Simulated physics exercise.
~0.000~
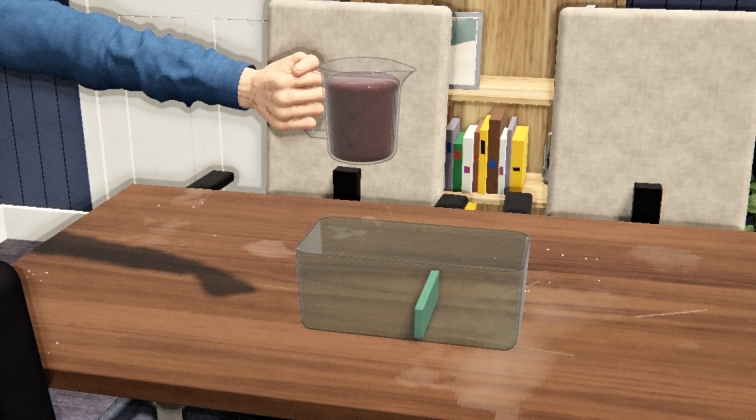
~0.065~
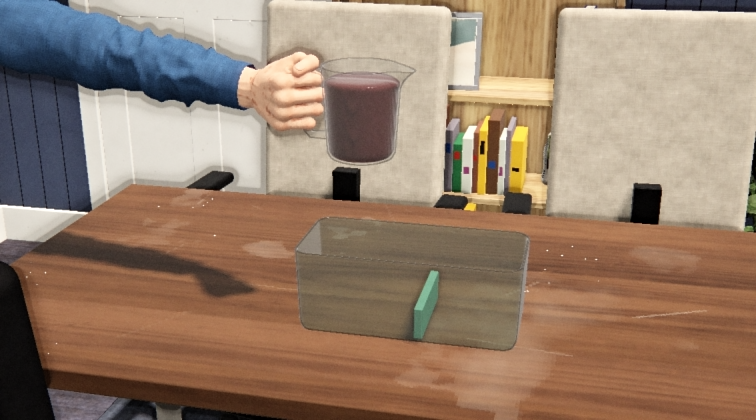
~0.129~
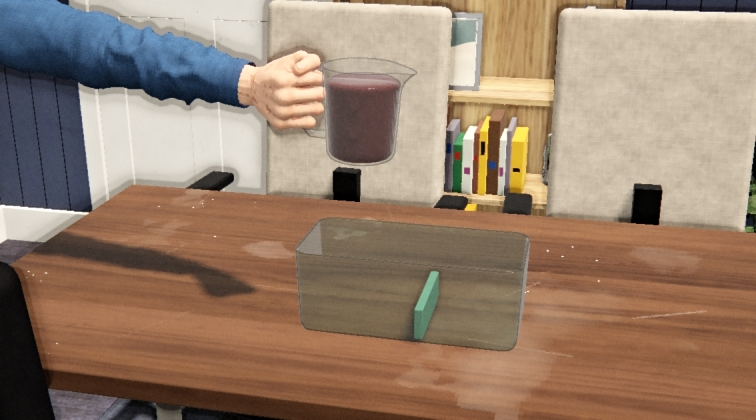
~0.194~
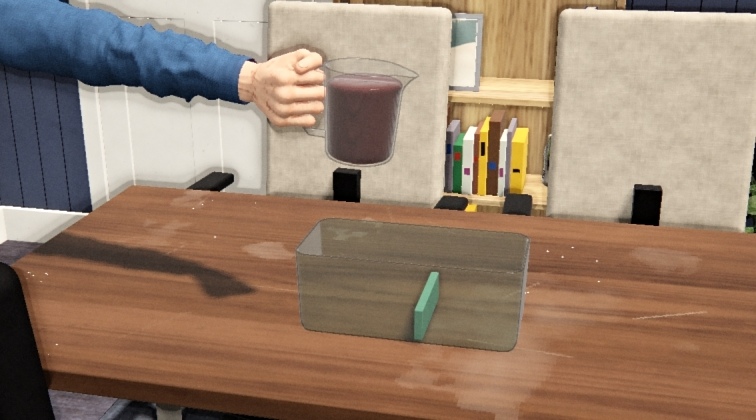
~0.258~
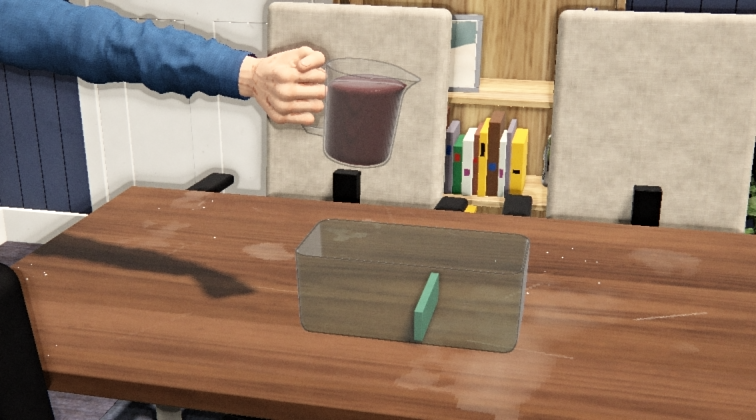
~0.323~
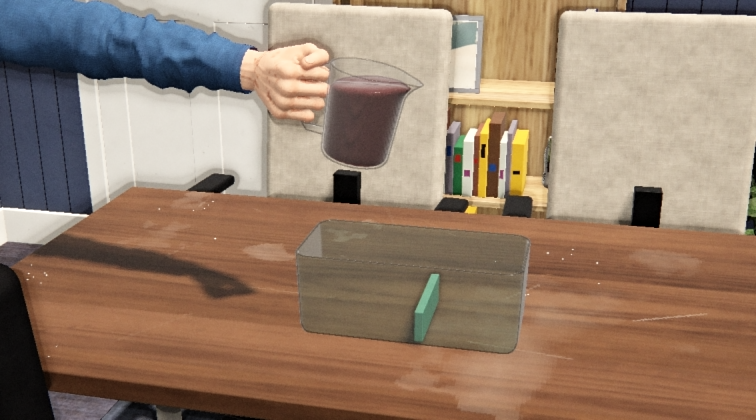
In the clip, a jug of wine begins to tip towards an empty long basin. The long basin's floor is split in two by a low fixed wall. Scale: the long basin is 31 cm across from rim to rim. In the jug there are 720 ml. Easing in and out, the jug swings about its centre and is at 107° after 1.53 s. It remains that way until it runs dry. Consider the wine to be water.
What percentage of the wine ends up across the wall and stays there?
About 91 per cent.
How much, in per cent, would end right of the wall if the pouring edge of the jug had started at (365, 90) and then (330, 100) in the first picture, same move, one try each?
Around 25 per cent first, around 5 per cent next.
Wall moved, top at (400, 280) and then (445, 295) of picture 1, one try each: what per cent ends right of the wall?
First try about 95 %, second try about 70 %.
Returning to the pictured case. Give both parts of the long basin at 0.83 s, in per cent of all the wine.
Around 0 on the left and around 5 on the right.
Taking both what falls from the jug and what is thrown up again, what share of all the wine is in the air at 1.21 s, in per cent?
About 22 percent.
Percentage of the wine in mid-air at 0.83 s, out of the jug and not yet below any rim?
My guess is roughly 16 %.
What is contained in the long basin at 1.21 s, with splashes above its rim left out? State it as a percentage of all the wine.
Roughly 52 per cent.
Then, 0.83 s in, the tilt is 61° and 79 per cent is still to pour, 0 is left of the wall and 5 right of it.
Then, 1.21 s in, the tilt is 96° and 26 per cent is still to pour, 2 is left of the wall and 50 right of it.
Then, 1.60 s in, the tilt is 107° and 1 per cent is still to pour, 5 is left of the wall and 90 right of it.
Then, 2.03 s in, the tilt is 107° and 0 per cent is still to pour, 6 is left of the wall and 91 right of it.
Finally, 6 per cent lies left of the wall, 91 right of it and 2 outside.
